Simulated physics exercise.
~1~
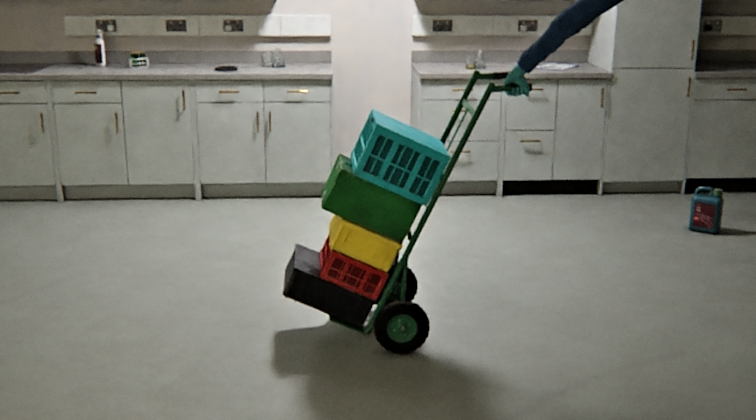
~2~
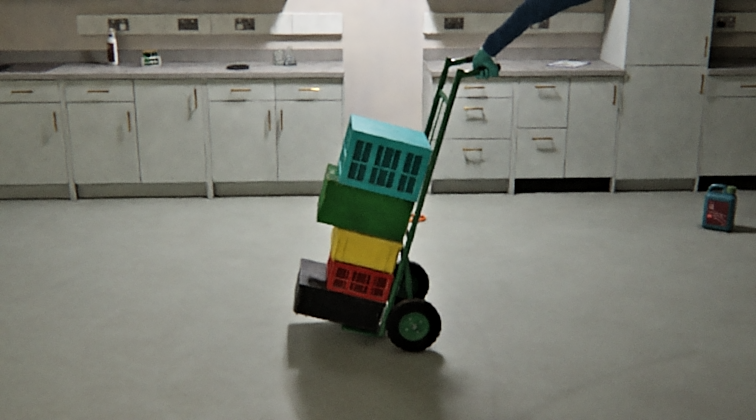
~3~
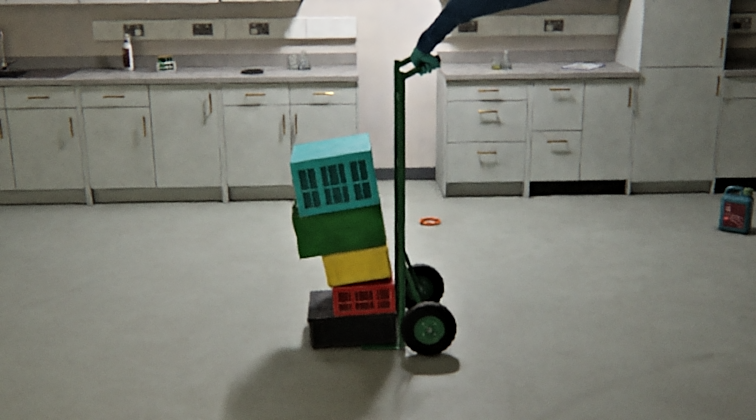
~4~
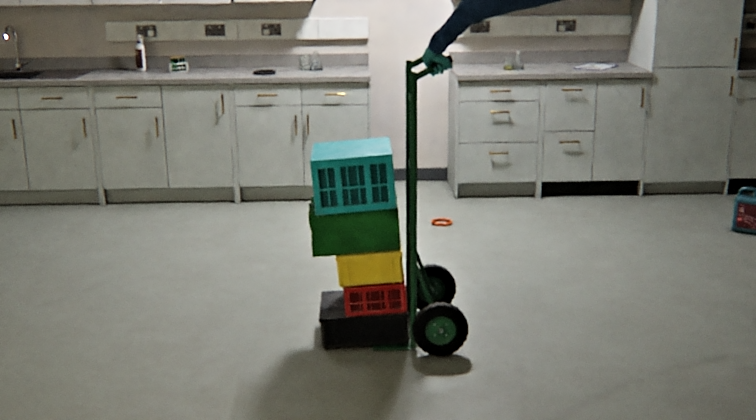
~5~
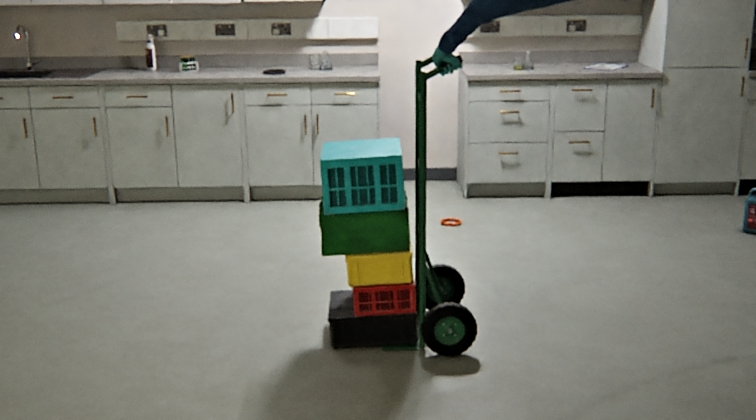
Green hand truck stacked with five coloured crates being tipped upright by a gloved hand, the leaning stack rocking but staying standing.
